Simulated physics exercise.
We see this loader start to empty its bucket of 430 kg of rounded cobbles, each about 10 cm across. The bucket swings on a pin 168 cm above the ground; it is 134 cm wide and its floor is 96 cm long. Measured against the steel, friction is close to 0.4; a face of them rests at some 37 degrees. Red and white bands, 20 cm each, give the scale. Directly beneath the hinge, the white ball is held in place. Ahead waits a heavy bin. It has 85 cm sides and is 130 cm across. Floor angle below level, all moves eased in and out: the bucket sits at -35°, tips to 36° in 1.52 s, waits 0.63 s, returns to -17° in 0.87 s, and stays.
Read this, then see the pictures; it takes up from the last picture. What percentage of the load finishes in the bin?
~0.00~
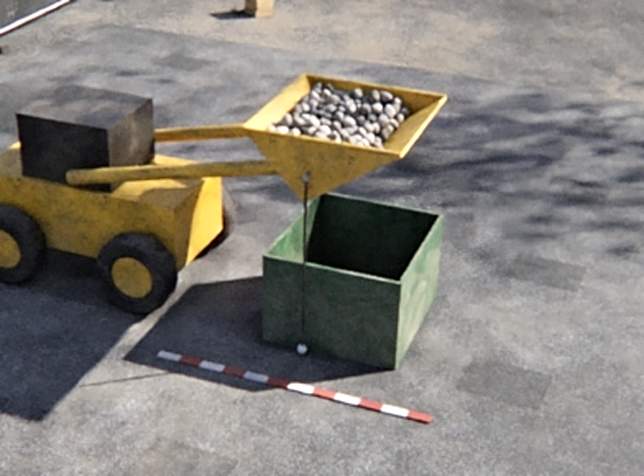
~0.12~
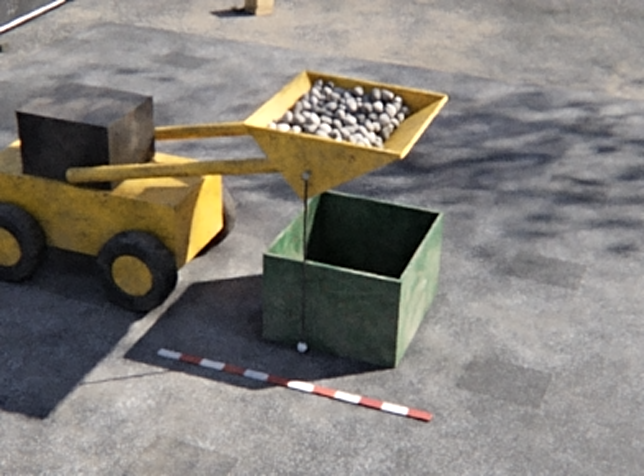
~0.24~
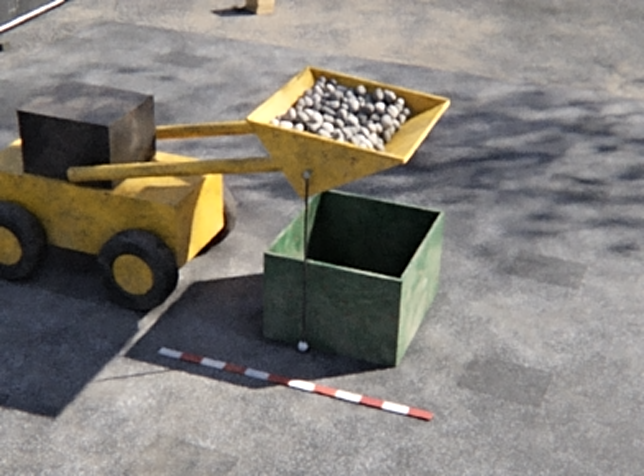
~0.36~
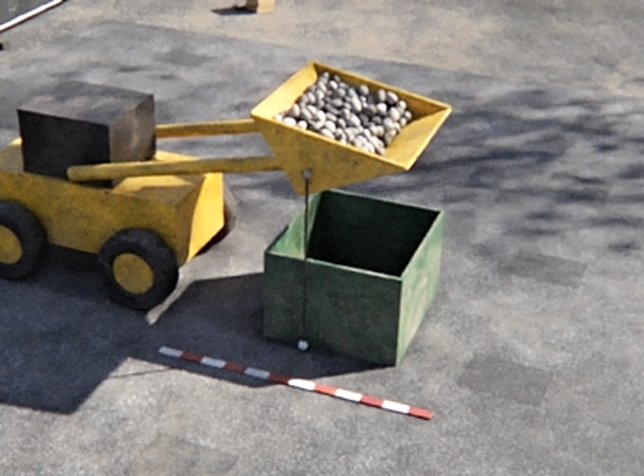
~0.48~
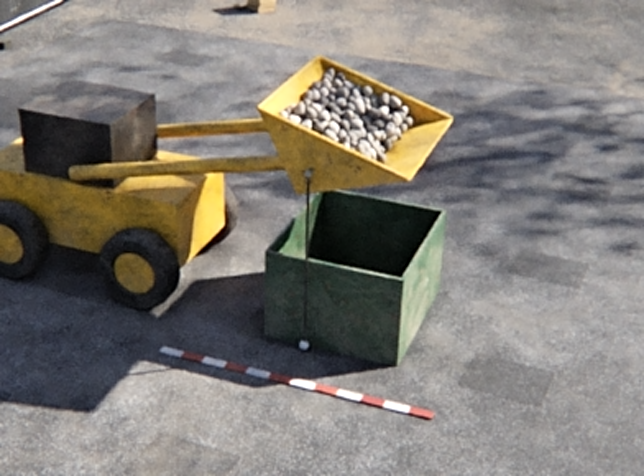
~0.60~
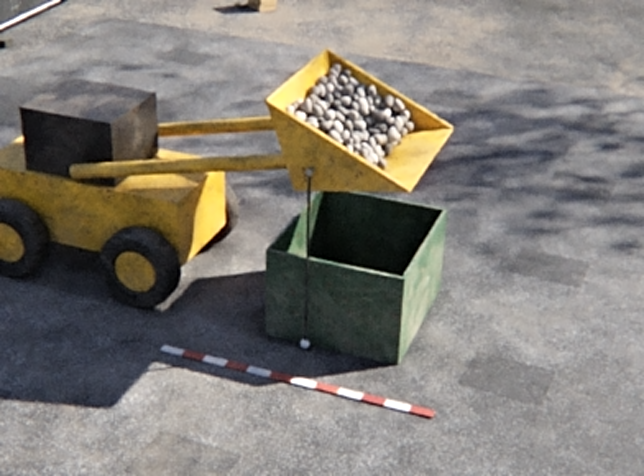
About 45 per cent.
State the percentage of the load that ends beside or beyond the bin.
About 55%.
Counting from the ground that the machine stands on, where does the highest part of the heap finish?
Result: Near 26 cm above the ground.
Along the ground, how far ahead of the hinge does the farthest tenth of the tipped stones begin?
Distance from the hinge: About 190 cm.
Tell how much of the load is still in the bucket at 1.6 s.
Still inside: Around 55 %.
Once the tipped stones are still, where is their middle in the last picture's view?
Somewhere around (452, 325) in the last picture.
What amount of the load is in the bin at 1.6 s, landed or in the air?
Some 30 per cent of the load by that point.
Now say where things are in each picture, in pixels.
In the first frame, the bucket is at -35°, its lip at (401, 155); the top of the load is at (346, 102).
In the second frame, the bucket is at -34°, its lip at (402, 156); the top of the load is at (345, 97); the stones move at 0.1 m/s on average.
The third frame shows lip at (405, 161), floor tilted -30°, highest stones at (324, 94); the stones move at 0.1 m/s on average.
The fourth frame shows lip at (407, 169), floor tilted -25°, highest stones at (321, 89); the stones move at 0.2 m/s on average.
In the fifth frame, the bucket is at -18°, its lip at (409, 180); the top of the load is at (325, 85); the stones move at 0.2 m/s on average.
In the sixth frame, the bucket is at -11°, its lip at (409, 191); the top of the load is at (328, 82); the stones move at 0.3 m/s on average.
After 1.1 s the floor is at 25°; 100 % in the bucket; the foremost stones are at (400, 194).
After 1.6 s the floor is at 36°; 54 % in the bucket, 31 % in the bin, 15 % beside or beyond the bin; the foremost stones are at (454, 299).
After 3.5 s the floor is at -17°; 0 % in the bucket, 44 % in the bin, 56 % beside or beyond the bin; the foremost stones are at (637, 378).
After 6.3 s the floor is at -17°; 0 % in the bucket, 44 % in the bin, 56 % beside or beyond the bin; the foremost stones are at (637, 378).
